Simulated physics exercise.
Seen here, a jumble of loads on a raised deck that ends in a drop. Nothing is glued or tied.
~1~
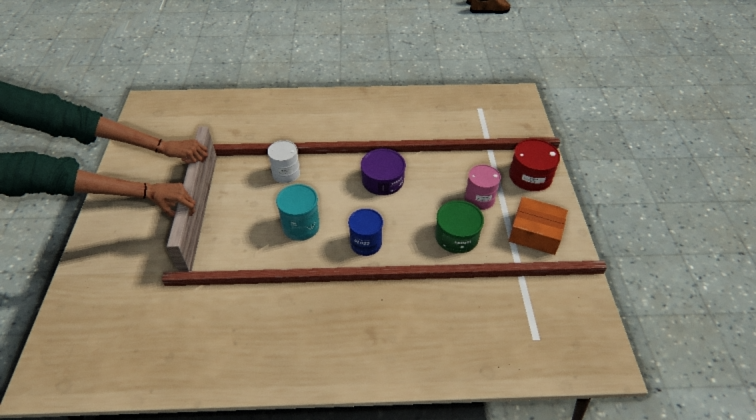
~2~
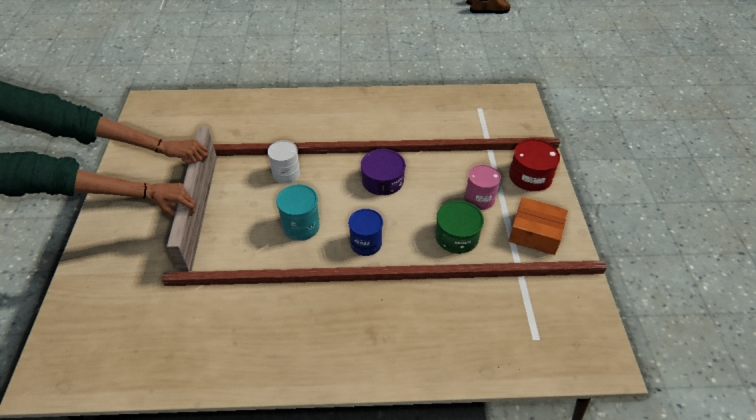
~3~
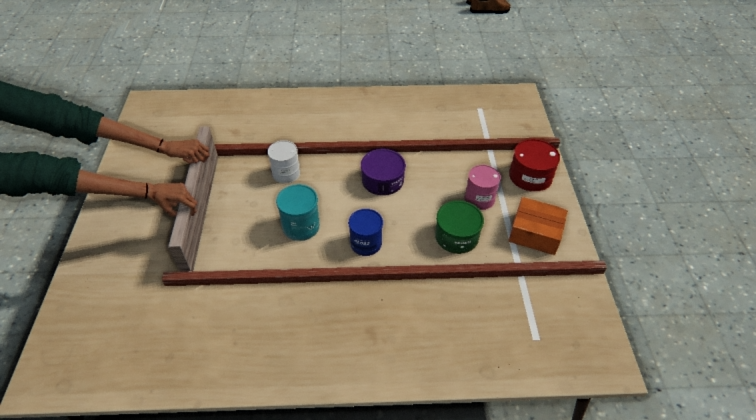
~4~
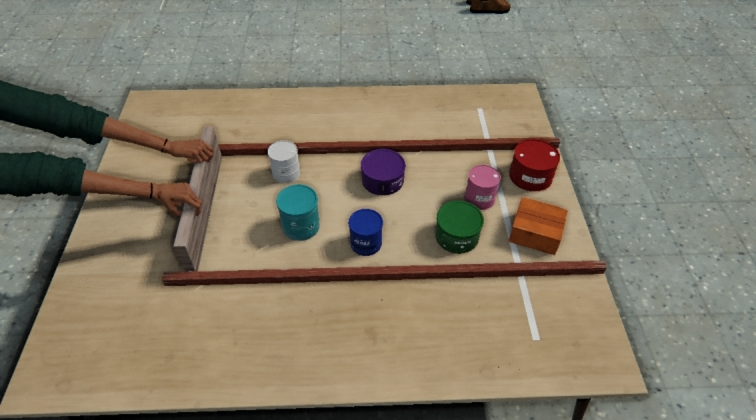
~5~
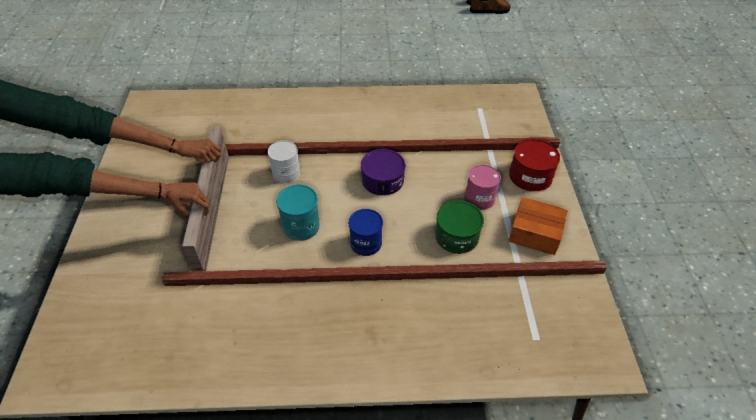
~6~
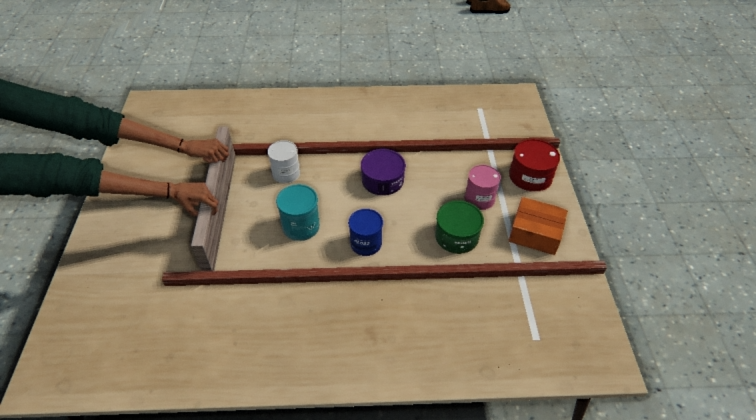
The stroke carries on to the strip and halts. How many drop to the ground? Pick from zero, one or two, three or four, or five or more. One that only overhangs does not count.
The number that fall off is one or two.
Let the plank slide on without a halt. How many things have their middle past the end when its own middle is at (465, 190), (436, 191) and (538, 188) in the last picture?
The counts: 0, 0 and 4.
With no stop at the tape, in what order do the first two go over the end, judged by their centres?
In order: The orange box, then the red canister.
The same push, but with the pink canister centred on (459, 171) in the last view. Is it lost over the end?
It holds on.
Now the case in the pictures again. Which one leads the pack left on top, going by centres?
It is the red canister.
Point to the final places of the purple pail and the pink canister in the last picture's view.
The purple pail stops around (523, 183); the pink canister around (557, 199).
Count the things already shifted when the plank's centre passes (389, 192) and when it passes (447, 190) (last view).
4 and 7.
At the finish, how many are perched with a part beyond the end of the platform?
Overhanging: 1.
A little later, none off yet; red canister at rest near (534, 165); orange box at rest near (538, 225); pink canister at rest near (482, 188).
When it is over, the number that fall off is one or two; down, orange box.
